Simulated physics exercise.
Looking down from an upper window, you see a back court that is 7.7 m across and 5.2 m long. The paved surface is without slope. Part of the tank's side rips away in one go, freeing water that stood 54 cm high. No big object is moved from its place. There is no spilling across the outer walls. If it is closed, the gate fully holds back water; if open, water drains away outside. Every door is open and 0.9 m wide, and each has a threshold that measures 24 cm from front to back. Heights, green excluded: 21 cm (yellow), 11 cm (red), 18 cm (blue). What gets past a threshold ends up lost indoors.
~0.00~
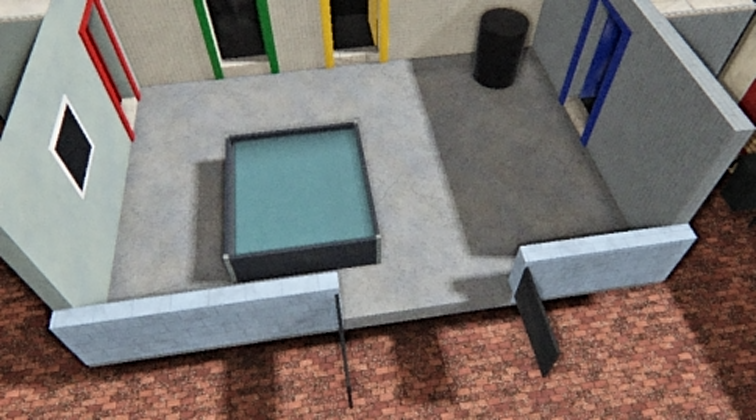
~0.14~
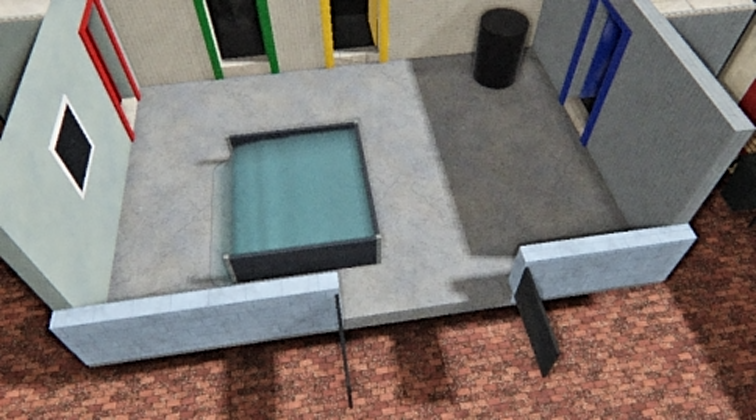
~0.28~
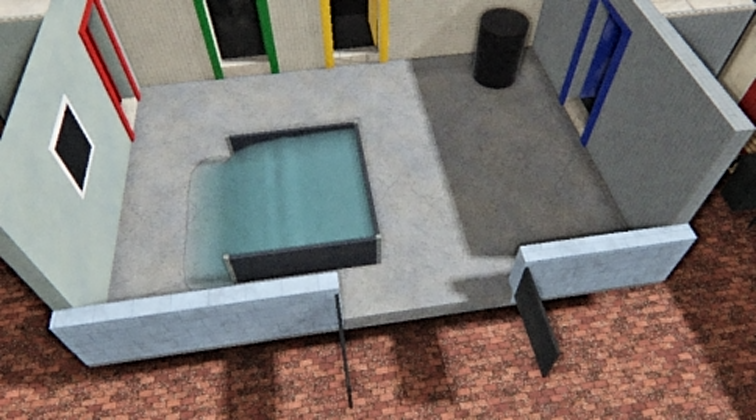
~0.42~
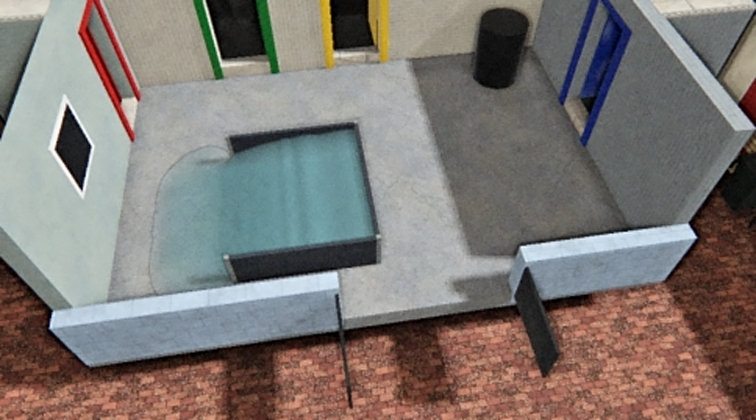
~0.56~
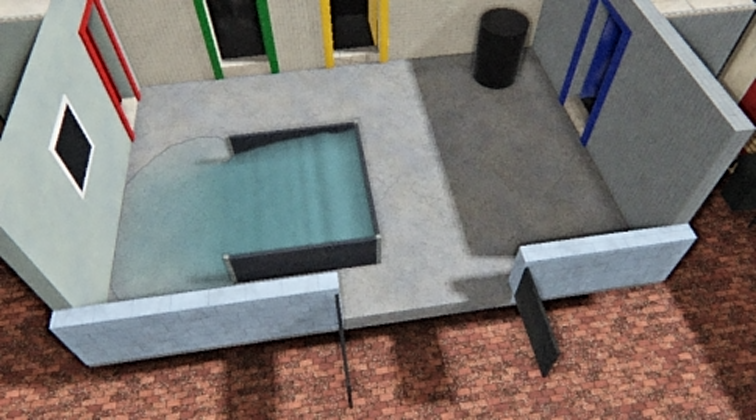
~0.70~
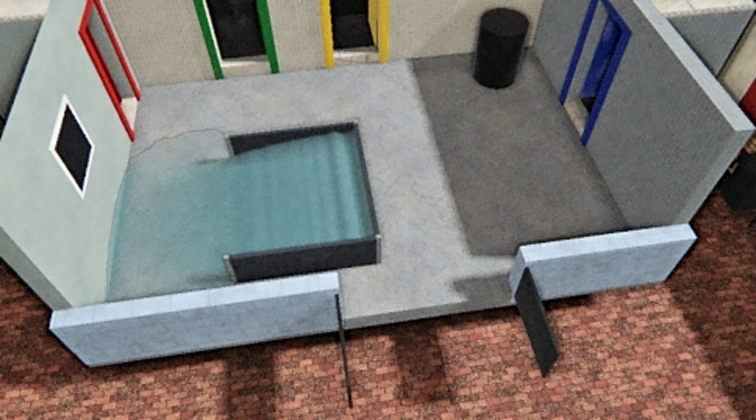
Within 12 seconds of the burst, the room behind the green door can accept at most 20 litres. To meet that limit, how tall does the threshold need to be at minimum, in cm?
At least 9.5 cm or so.
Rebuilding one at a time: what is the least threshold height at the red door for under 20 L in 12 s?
For red: Close to 13.5 cm.
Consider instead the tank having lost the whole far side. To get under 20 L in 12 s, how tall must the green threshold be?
I'd say close to 26 cm.
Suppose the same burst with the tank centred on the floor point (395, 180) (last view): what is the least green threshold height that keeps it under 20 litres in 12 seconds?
Then roughly 9.5 cm.
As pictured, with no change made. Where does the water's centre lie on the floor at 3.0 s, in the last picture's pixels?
(209, 211).
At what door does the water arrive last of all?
Coming last is the blue one.
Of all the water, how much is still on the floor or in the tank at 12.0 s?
Around 88 in a hundred parts remain.
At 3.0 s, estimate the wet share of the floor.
The wet part is about 30 per cent.
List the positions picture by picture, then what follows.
The first picture shows the tank at (298, 187) is whole and still, 54 cm deep; the green door at (237, 30) is dry.
In the second picture, water pours out at (235, 210) and has run 0.3 m, to (218, 279); about 7 cm deep outside, 54 cm at the back.
In the third picture, the front is at (189, 262), 0.7 m from the gap at (235, 211); 1.5 m2 of floor is wet, 54 cm left at the back.
In the fourth picture, the front is at (155, 270), 1.2 m from the gap at (236, 212); 3.0 m2 of floor is wet, 54 cm left at the back.
In the fifth picture, the front is at (116, 279), 1.7 m from the gap at (236, 212); 4.8 m2 of floor is wet, 53 cm left at the back.
In the sixth picture, water pours out at (236, 213) and has run 1.8 m, to a hidden place; about 7 cm deep outside, 47 cm at the back; 2.0 m in a straight line remain to the green door at (237, 30).
After 1.4 s water covers 20 % of the floor, deepest (40 cm) near (103, 337); it has not reached the green door.
After 3.0 s water covers 30 % of the floor, deepest (32 cm) near (140, 91); 12 cm at the green door, 0 litres in over its 25 cm threshold.
After 12.0 s water covers 95 % of the floor, deepest (8 cm) near (592, 267); 7 cm at the green door, 0 litres in over its 25 cm threshold.
At the green door as built, the water arrived by 2.6 s and peaked near 15 cm at 4.4 s.
With a threshold of 7.5 cm, 40 litres would have come in within the 12 s; with 10.5 cm, 13 litres. So under 20 litres takes about 9.5 cm.
